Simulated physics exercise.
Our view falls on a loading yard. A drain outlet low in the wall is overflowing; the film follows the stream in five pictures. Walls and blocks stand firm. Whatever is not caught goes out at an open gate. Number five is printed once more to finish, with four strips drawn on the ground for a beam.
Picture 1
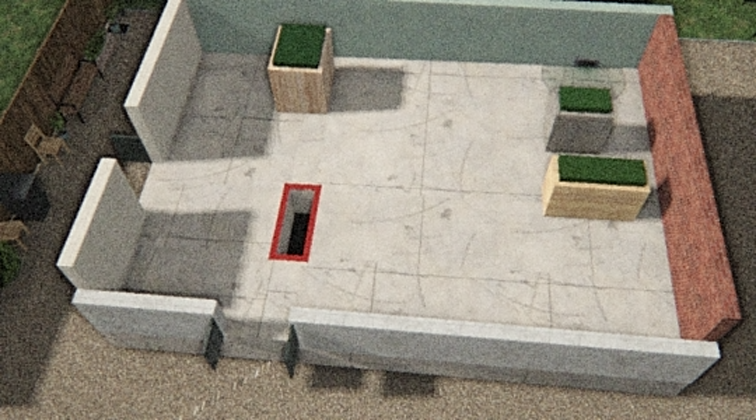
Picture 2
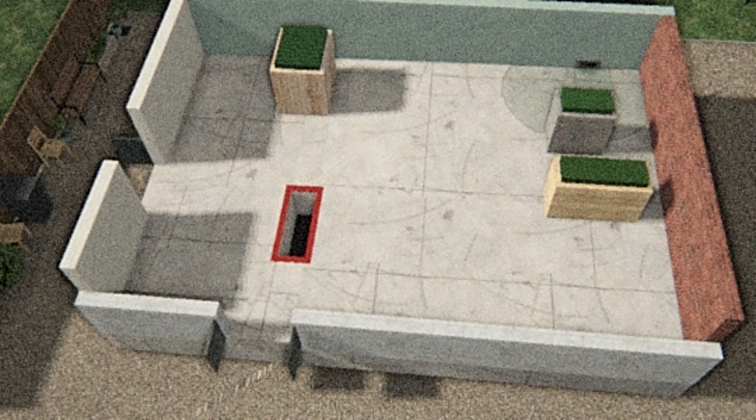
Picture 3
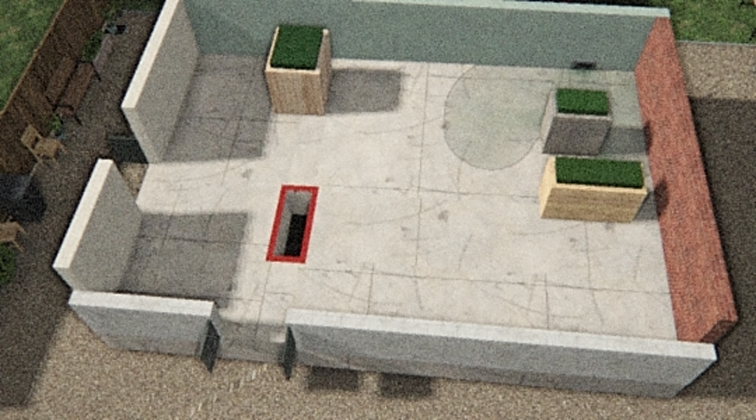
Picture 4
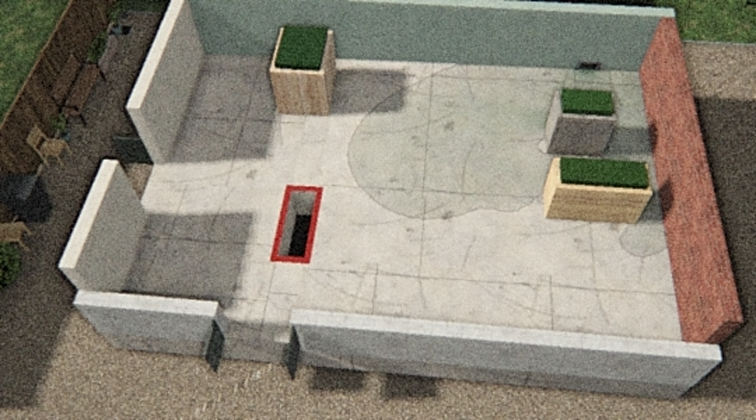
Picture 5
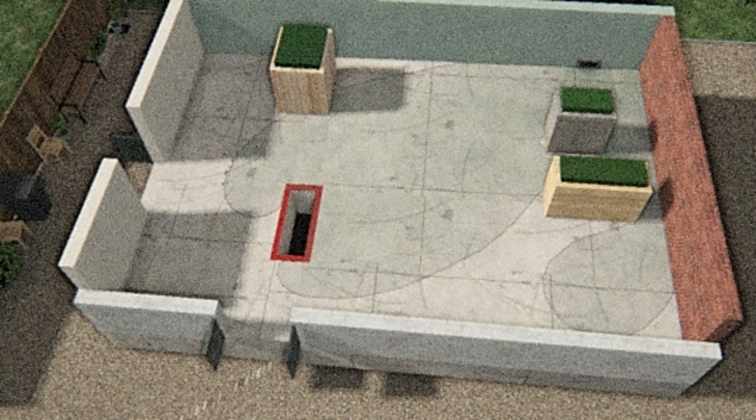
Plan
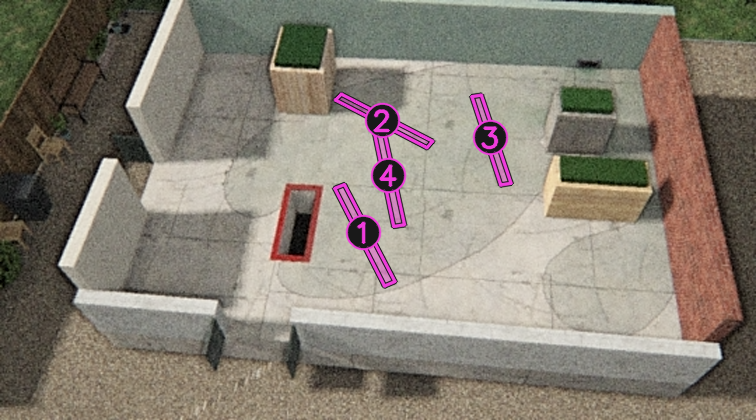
In a walled loading yard with three grass-topped planters, a damp patch appears near the back right corner, spreads left and forward across the pale paving, and reaches around the red-edged drain pit, with water entering it.
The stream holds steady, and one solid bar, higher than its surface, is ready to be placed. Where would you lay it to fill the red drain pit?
Use place 2.
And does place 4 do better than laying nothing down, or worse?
Place 4 is worse.
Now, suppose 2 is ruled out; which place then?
It is 3.
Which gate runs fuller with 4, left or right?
More leaves on the left.
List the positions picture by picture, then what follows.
The first picture shows outfall at (586, 63); red drain pit at (296, 221); open gate at (263, 326); open gate at (156, 188); front seen at (555, 88), 3 % of the ground wet; red drain pit still dry.
The second picture shows front seen at (532, 123), 8 % of the ground wet; red drain pit still dry.
The third picture shows front seen at (463, 154), 16 % of the ground wet; red drain pit still dry.
The fourth picture shows front seen at (353, 165), 32 % of the ground wet; red drain pit still dry.
The fifth picture shows front seen at (284, 281), 54 % of the ground wet; red drain pit taking water.
On the marked copy, 1 from (339, 186) to (389, 283); 2 from (338, 97) to (429, 144); 3 from (476, 95) to (505, 184); 4 from (379, 130) to (399, 225).
If 1 is chosen, about 11 % of the stream goes into the red drain pit, about 84 % out by the gates.
If 2 is chosen, about 30 % of the stream goes into the red drain pit, about 62 % out by the gates.
If 3 is chosen, about 16 % of the stream goes into the red drain pit, about 77 % out by the gates.
If 4 is chosen, about 8 % of the stream goes into the red drain pit, about 86 % out by the gates.
